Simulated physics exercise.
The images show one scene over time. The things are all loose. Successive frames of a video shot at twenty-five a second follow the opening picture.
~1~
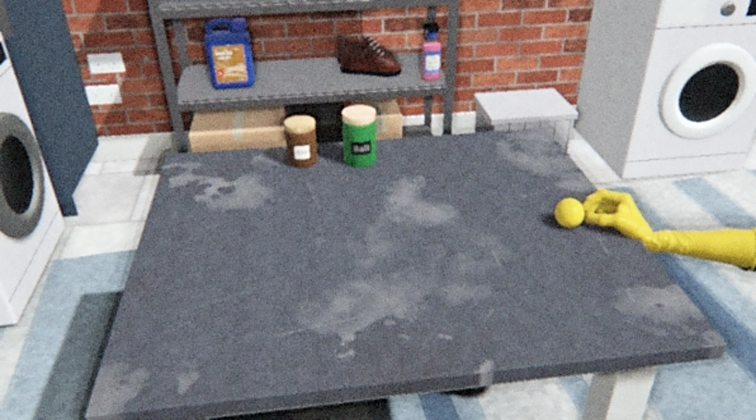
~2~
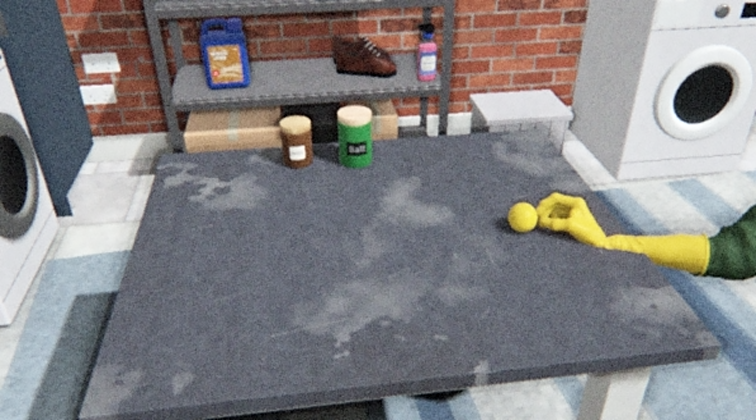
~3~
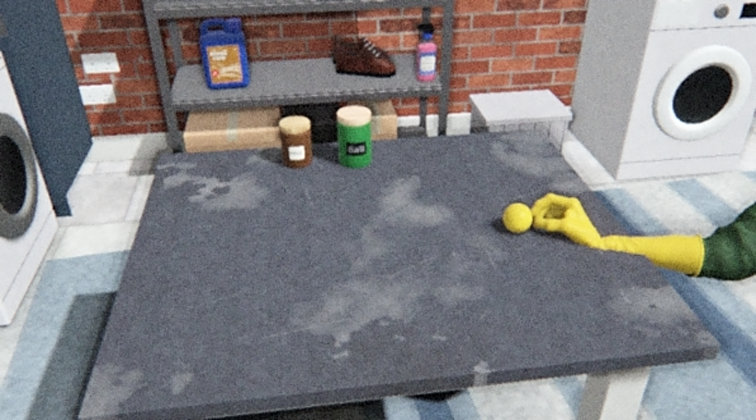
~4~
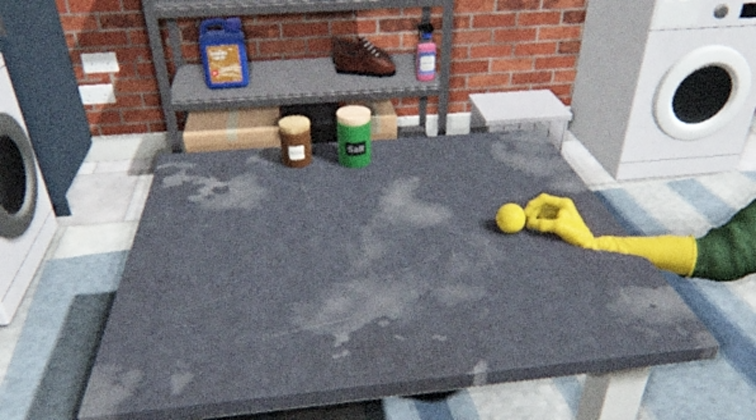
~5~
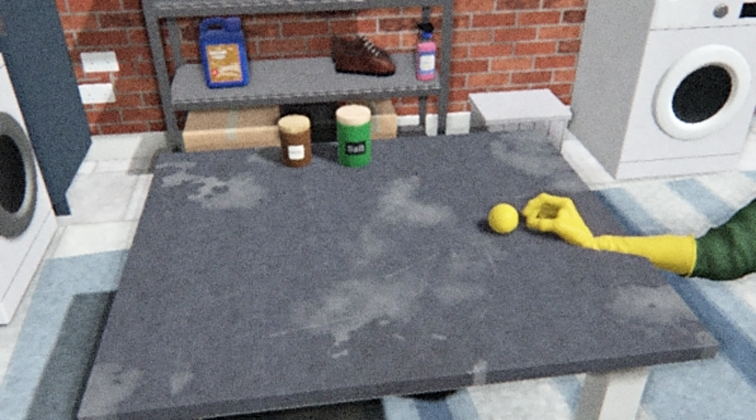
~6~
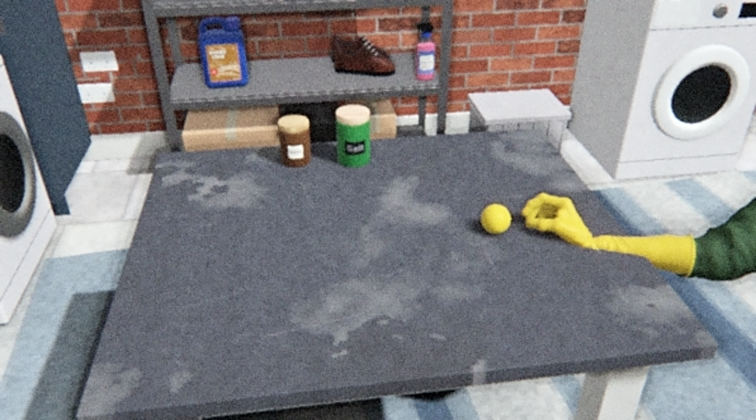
In a laundry room, a yellow-gloved hand moves a lemon left across a dark tabletop, then releases it as it rolls slightly farther.
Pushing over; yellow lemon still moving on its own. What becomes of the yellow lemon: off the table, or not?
Doesn't make it off.
Then, 0.10 s past the last view, yellow lemon displaced about its own width near (480, 221).
Then, 0.20 s past the last view, yellow lemon displaced about its own width near (466, 222).
Then, 0.40 s past the last view, yellow lemon displaced well along near (446, 223).
Then, 0.60 s past the last view, yellow lemon displaced well along near (434, 224).
Finally, moved from the start, yellow lemon. Final places as the last picture's camera would see them, yellow lemon near (432, 225).
